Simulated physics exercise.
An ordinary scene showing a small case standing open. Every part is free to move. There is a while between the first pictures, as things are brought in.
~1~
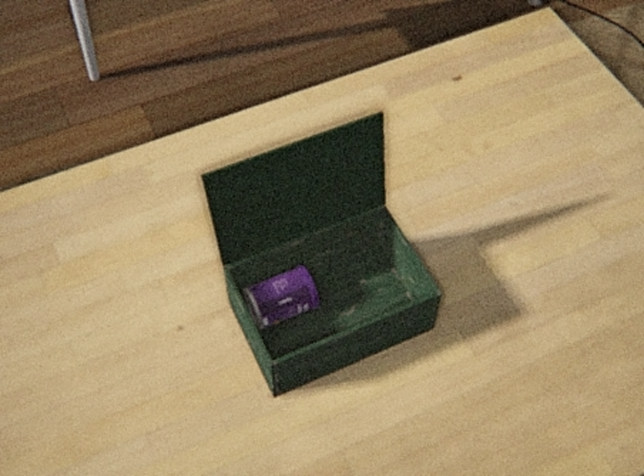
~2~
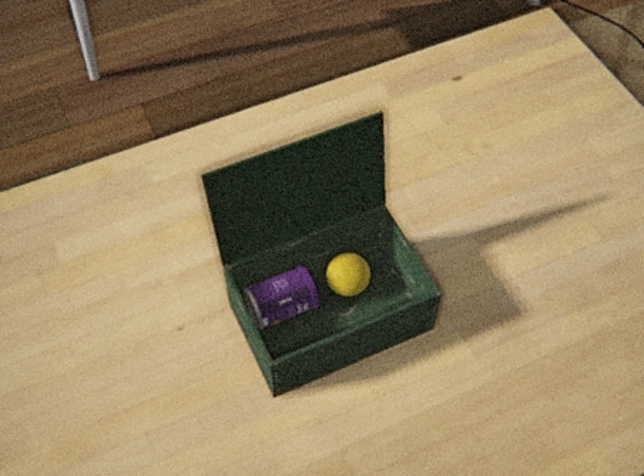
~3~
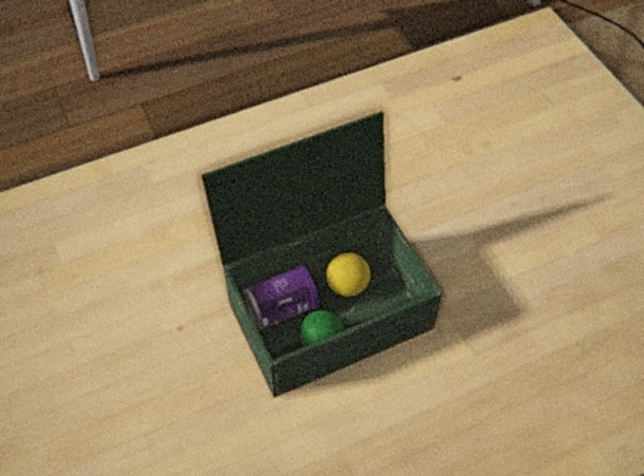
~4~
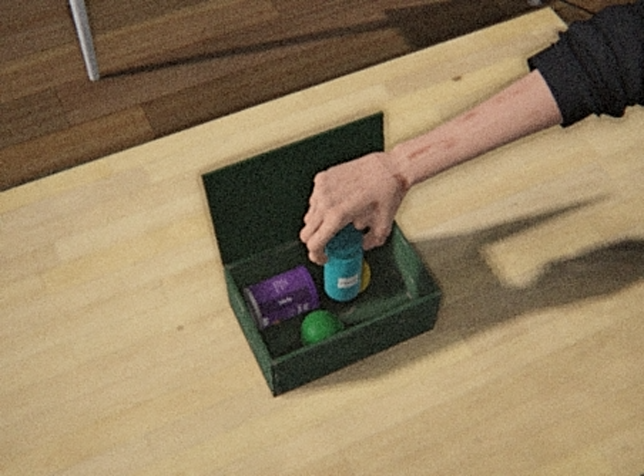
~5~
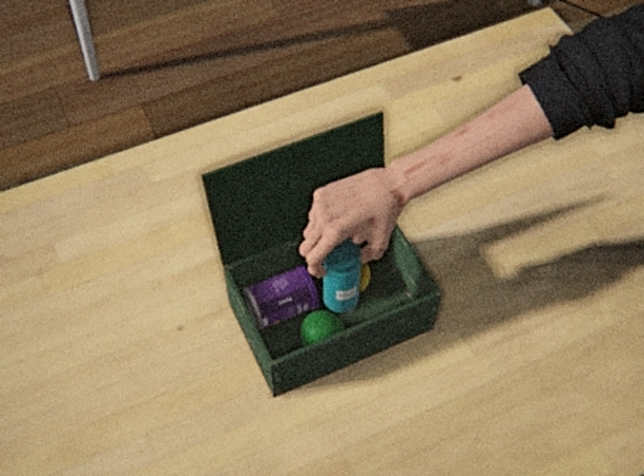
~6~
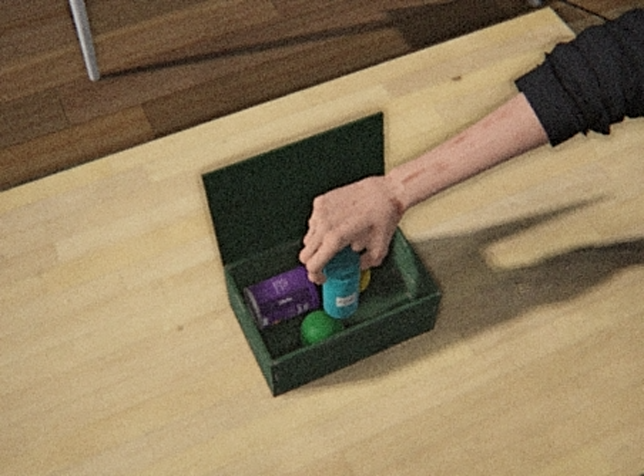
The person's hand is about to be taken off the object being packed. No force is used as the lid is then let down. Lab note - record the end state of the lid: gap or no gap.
Seems the lid won't be blocked.
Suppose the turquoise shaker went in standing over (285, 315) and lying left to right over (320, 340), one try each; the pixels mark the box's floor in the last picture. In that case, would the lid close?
Case one: Lid left up; case two: Lid down.
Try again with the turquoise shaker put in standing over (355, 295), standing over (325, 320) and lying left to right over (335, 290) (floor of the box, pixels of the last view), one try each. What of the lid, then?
Results in order: Lid up, lid down, lid down.
Then, 0.40 s later than the last frame, turquoise shaker on its side near (382, 314).
Then, 1.50 s later than the last frame, lid 66° above the rim; turquoise shaker on its side near (384, 319); green lemon moved a little.
Then, 1.90 s later than the last frame, lid 17° above the rim; turquoise shaker on its side near (384, 319); green lemon moved a little.
When it is over, lid shut; lying over in the box, turquoise shaker; the other 3 as before. End places, in pixels of the last picture, turquoise shaker near (384, 319).
